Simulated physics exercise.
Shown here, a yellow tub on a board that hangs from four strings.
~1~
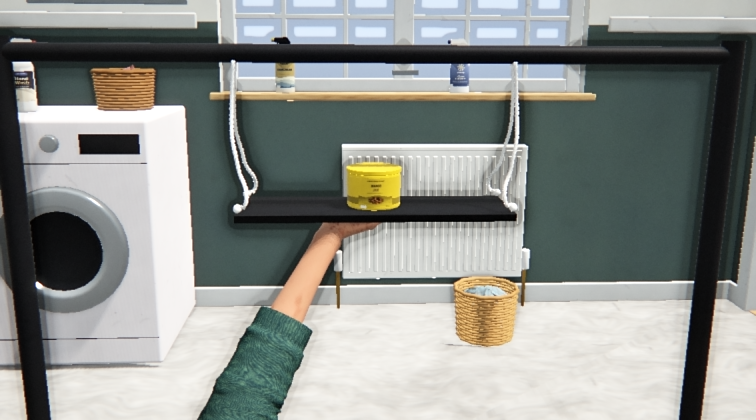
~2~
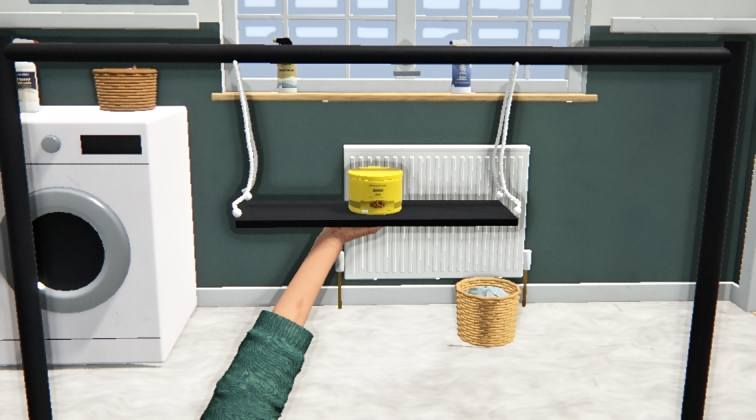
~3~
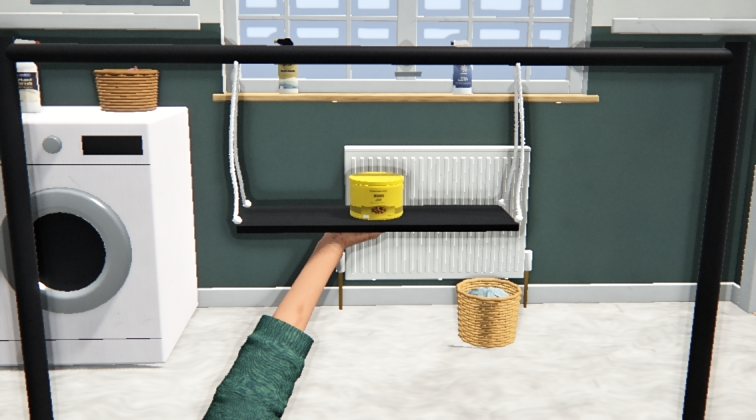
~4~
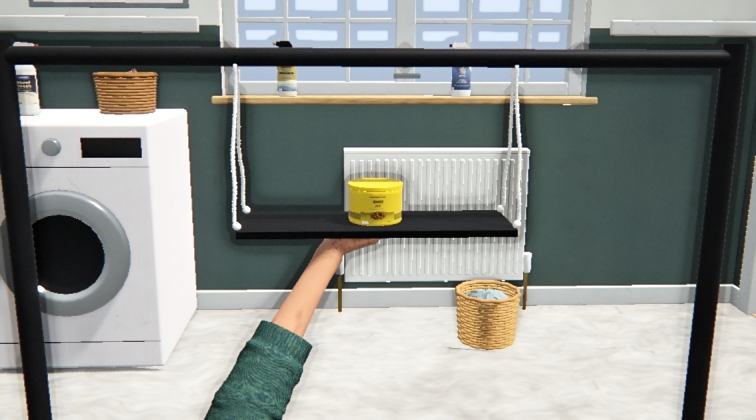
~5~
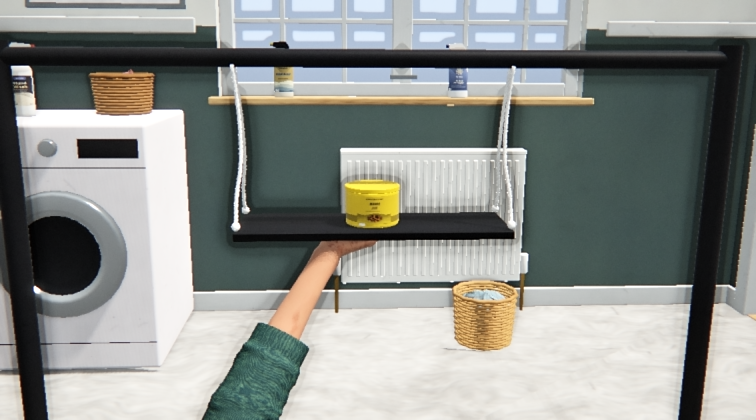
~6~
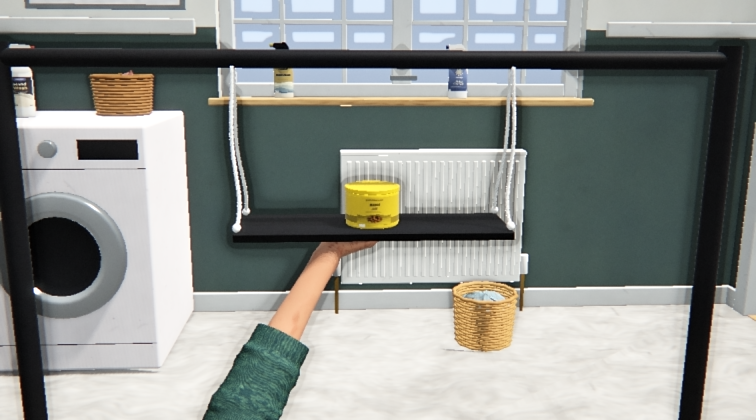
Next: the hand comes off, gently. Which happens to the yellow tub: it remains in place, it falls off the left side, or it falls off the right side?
It never leaves.
Then, 0.48 s on from there, board level; tub on the board near (372, 207).
In the end, board level; tub on the board near (372, 207). The yellow tub keeps its place.
